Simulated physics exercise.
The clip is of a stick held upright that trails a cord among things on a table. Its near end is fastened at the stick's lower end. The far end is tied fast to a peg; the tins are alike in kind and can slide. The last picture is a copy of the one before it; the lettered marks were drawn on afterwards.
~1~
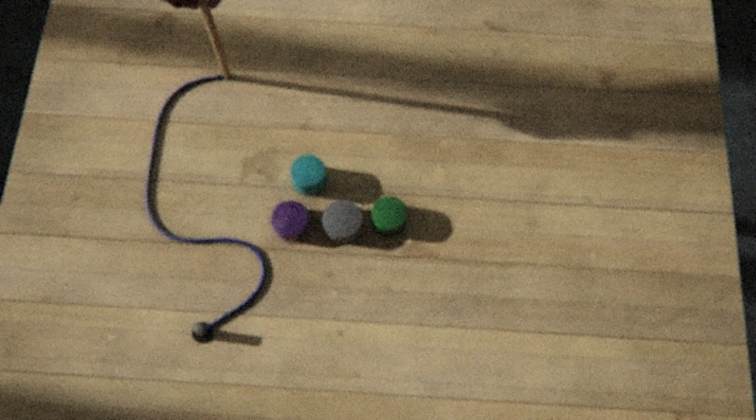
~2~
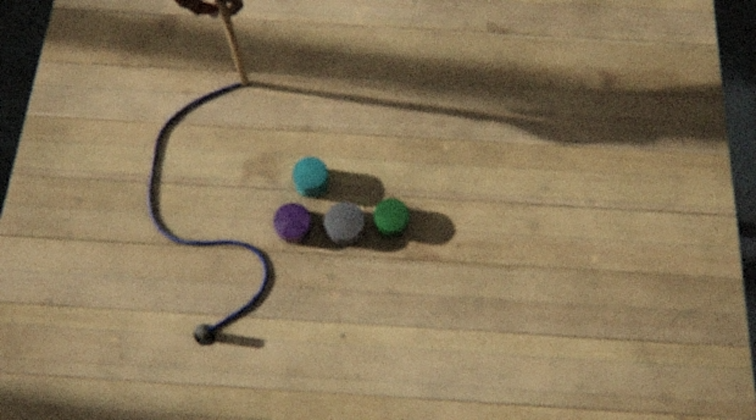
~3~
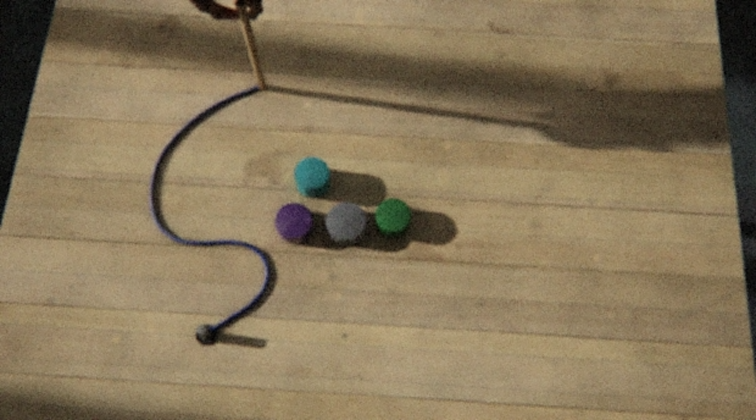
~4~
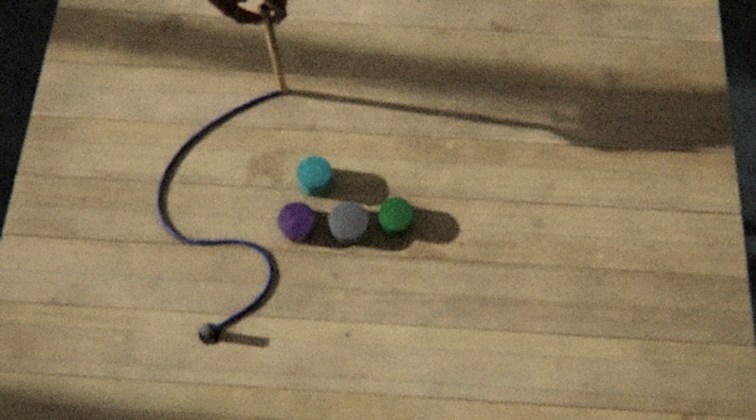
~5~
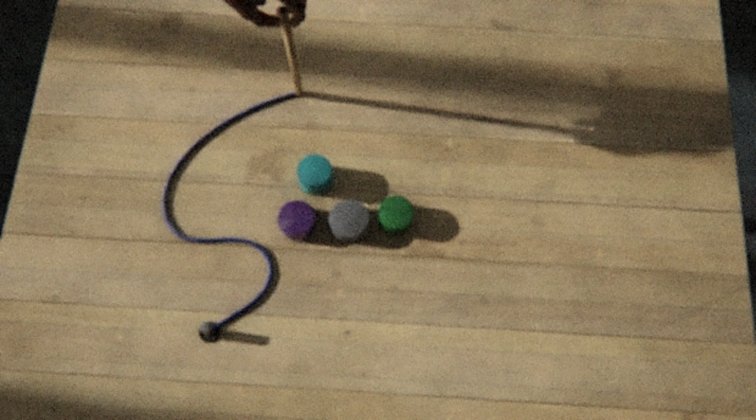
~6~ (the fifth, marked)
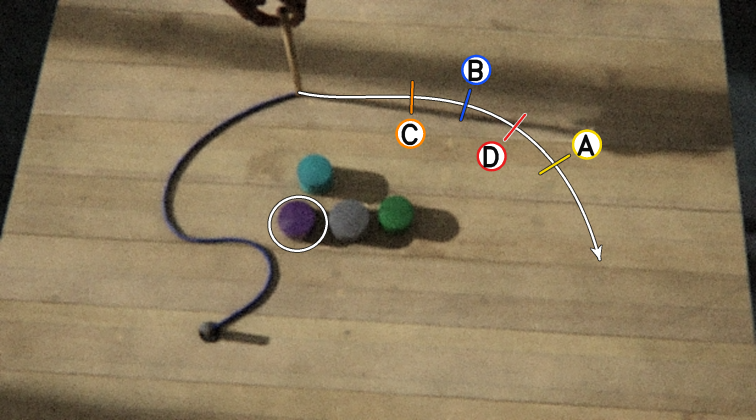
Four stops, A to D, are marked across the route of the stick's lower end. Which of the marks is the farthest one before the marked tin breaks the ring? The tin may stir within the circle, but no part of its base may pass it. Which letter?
As far as tick A.
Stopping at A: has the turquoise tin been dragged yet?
Yes.
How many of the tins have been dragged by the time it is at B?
By then, none.
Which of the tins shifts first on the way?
Turquoise.
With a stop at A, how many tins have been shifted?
By then, one.
On the copy, A at (555, 165); B at (466, 105); C at (412, 97); D at (515, 127); the ring at (298, 223); the route from (299, 93) via (491, 114) to (600, 260).
On A. First, foot of the stick (396, 97); purple tin (297, 221).
Then, foot of the stick (489, 114); purple tin (297, 221).
Finally, foot of the stick (554, 165); turquoise tin (328, 190); purple tin (297, 221); the purple tin is still in its ring.
By contrast, B is safe but short; C is safe but short; D is safe but short.
